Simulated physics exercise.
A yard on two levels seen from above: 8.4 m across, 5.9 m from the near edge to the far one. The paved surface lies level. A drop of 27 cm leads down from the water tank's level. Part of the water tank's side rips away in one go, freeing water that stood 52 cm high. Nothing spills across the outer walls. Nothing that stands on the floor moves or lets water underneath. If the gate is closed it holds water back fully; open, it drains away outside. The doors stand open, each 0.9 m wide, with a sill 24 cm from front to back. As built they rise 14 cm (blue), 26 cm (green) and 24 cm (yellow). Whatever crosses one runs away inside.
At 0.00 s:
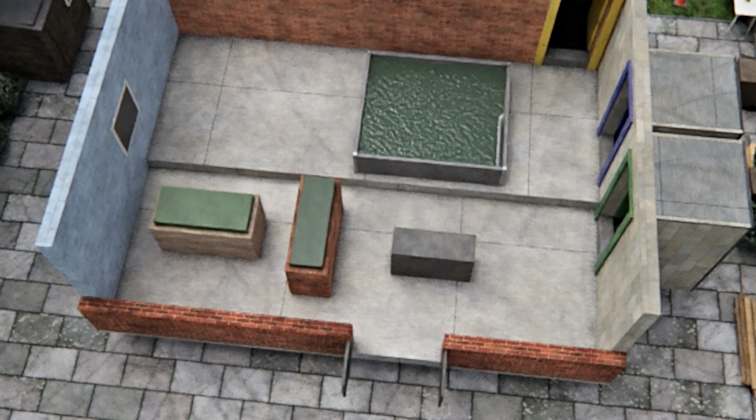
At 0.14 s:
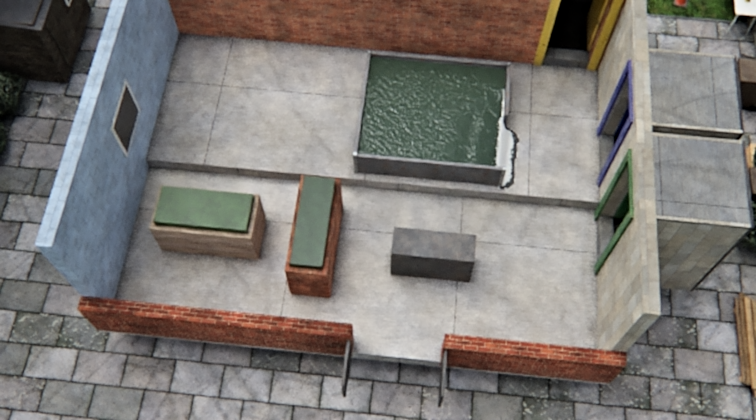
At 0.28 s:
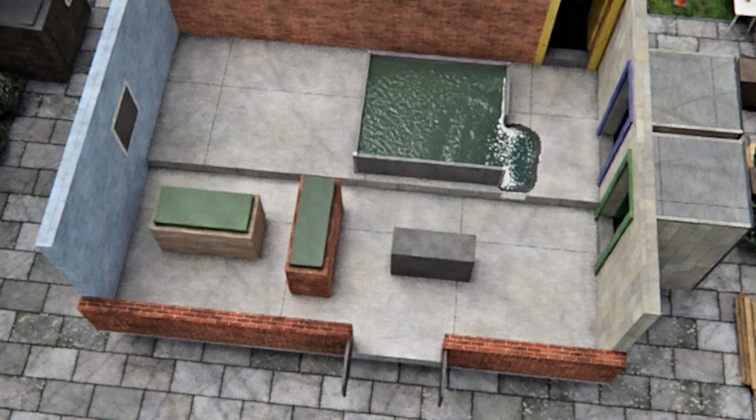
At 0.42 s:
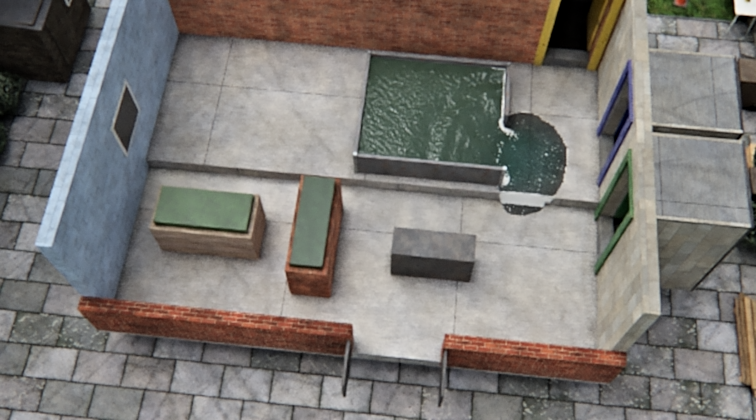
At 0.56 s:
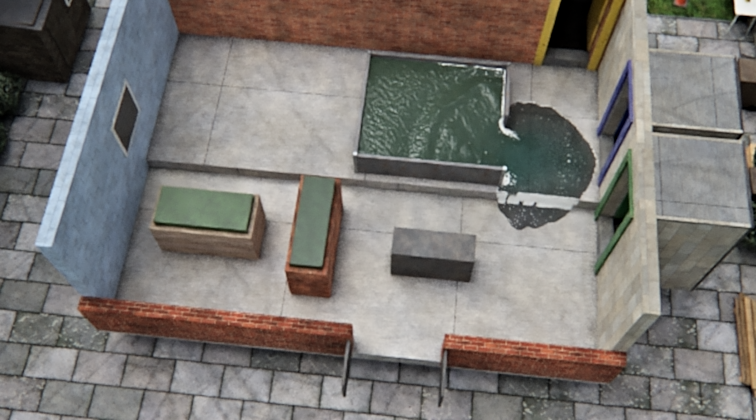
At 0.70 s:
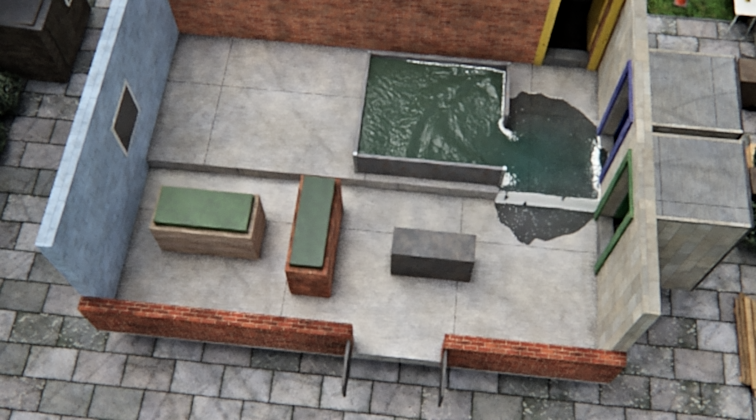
At the start, still green water fills a tank on the upper level of a paved, walled yard. Part of the tank's right side gives way, and water pours through the gap. The dark pool widens rightward across the paving and spreads over the step onto the lower level.
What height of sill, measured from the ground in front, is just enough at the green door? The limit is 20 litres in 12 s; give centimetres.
It would have to be roughly 17 cm high.
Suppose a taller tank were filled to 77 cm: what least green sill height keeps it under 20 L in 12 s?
Some 26 cm.
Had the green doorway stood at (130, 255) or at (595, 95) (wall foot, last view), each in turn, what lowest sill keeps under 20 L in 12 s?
Roughly 6.0 and 12.0 cm.
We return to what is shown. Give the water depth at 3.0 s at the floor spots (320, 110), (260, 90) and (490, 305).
In that order: 0, 0 and 0 cm.
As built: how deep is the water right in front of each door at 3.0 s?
Depths in cm: Blue 27, green 20, yellow 18.
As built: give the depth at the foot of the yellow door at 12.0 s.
Roughly 8.0 cm deep.
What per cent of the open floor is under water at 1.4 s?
About 15 per cent.
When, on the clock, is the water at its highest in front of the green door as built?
Near 2.0 s.
After 1.4 s water covers 15 % of the floor, deepest (32 cm) near (506, 170); 18 cm at the green door, 0 litres in over its 26 cm sill.
After 3.0 s water covers 25 % of the floor, deepest (30 cm) near (592, 363); 20 cm at the green door, 0 litres in over its 26 cm sill.
After 12.0 s water covers 90 % of the floor, deepest (12 cm) near (581, 362); 10 cm at the green door, 0 litres in over its 26 cm sill.
At the green door as built, the water arrived by 1.0 s and peaked near 23 cm at 2.0 s.
Run again over the same 12 s with other heights there, 46 litres in over 13.5 cm, 9 litres over 19 cm. The limit of 20 litres is kept from about 17 cm up.
